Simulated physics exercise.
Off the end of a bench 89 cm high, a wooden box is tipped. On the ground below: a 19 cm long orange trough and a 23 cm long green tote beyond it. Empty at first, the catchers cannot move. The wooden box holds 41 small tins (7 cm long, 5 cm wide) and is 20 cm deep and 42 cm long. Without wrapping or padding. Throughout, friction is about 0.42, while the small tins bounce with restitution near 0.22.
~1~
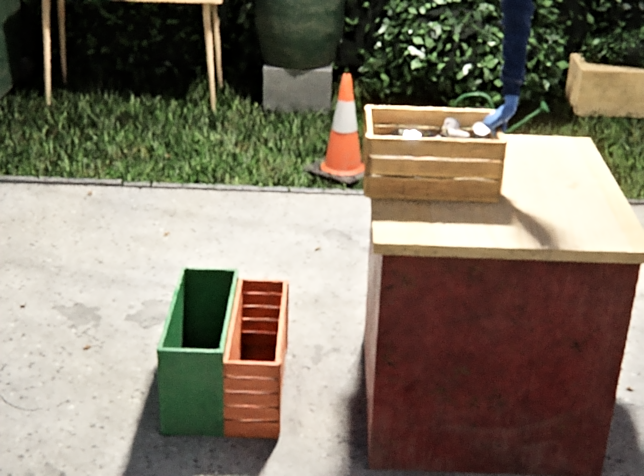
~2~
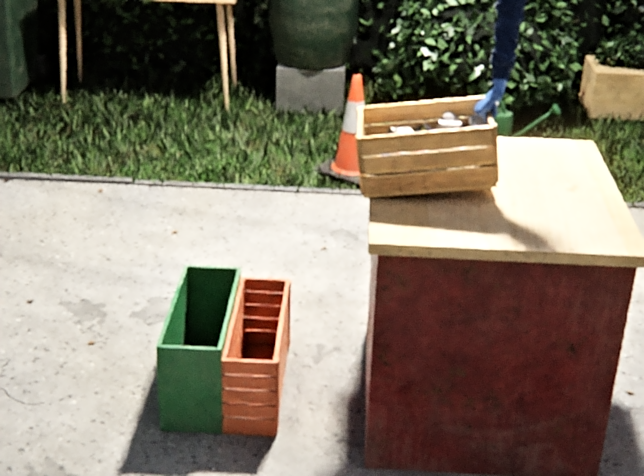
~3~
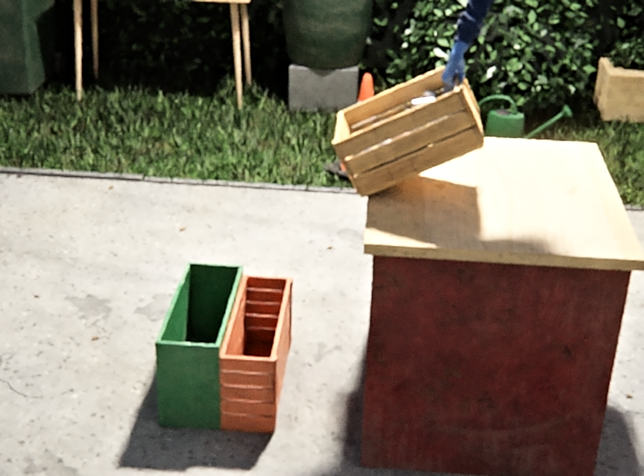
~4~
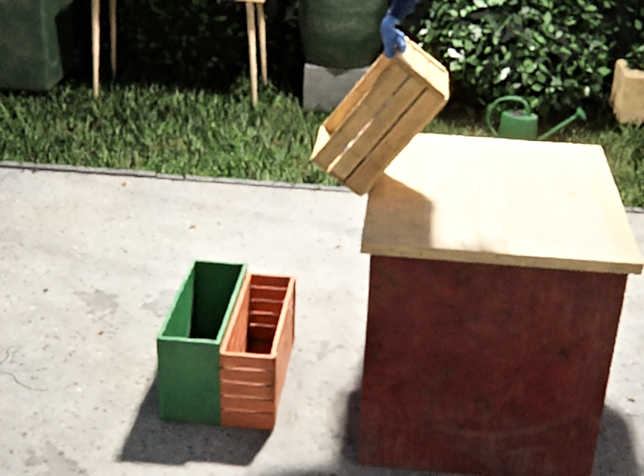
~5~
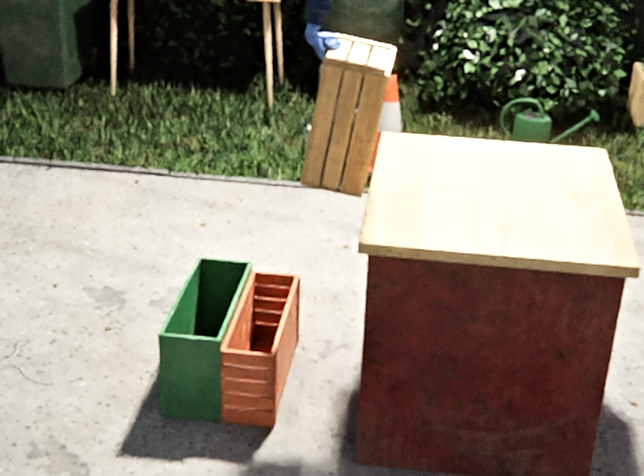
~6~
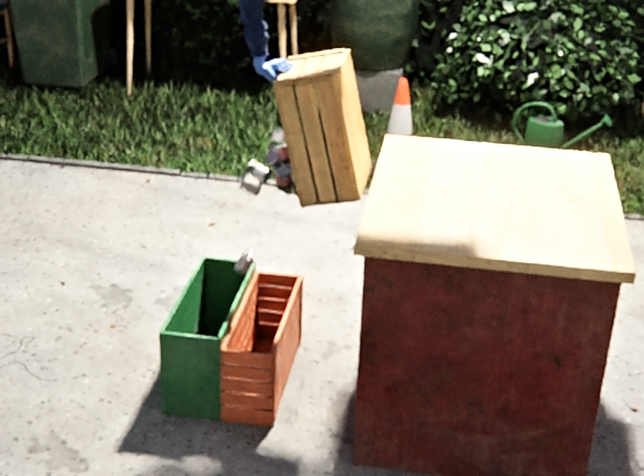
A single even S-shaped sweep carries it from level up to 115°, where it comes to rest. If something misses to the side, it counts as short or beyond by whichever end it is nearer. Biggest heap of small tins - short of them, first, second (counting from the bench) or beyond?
Answer: First.
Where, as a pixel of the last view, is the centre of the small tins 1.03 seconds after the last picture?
Look around pixel (256, 369).
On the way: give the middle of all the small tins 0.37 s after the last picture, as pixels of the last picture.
Load centre: About (261, 304).
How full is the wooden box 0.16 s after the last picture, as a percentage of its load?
Around 40 per cent of the load.
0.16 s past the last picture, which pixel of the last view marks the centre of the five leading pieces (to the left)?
Around (210, 277).
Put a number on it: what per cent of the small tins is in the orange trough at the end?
It works out to roughly 65 percent.
Then, 0.16 s after the last picture, tilt 113°; 17 still in the wooden box, 2 in the green tote and 22 in the air.
Then, 0.37 s after the last picture, tilt 115°; 7 still in the wooden box, 10 in the orange trough, 12 in the green tote and 12 in the air.
Then, 0.66 s after the last picture, tilt 115°; 21 in the orange trough, 13 in the green tote and 7 in the air.
When it is over (1.03 s after the last picture), 27 in the orange trough, 13 in the green tote and 1 on the ground beyond the green tote.
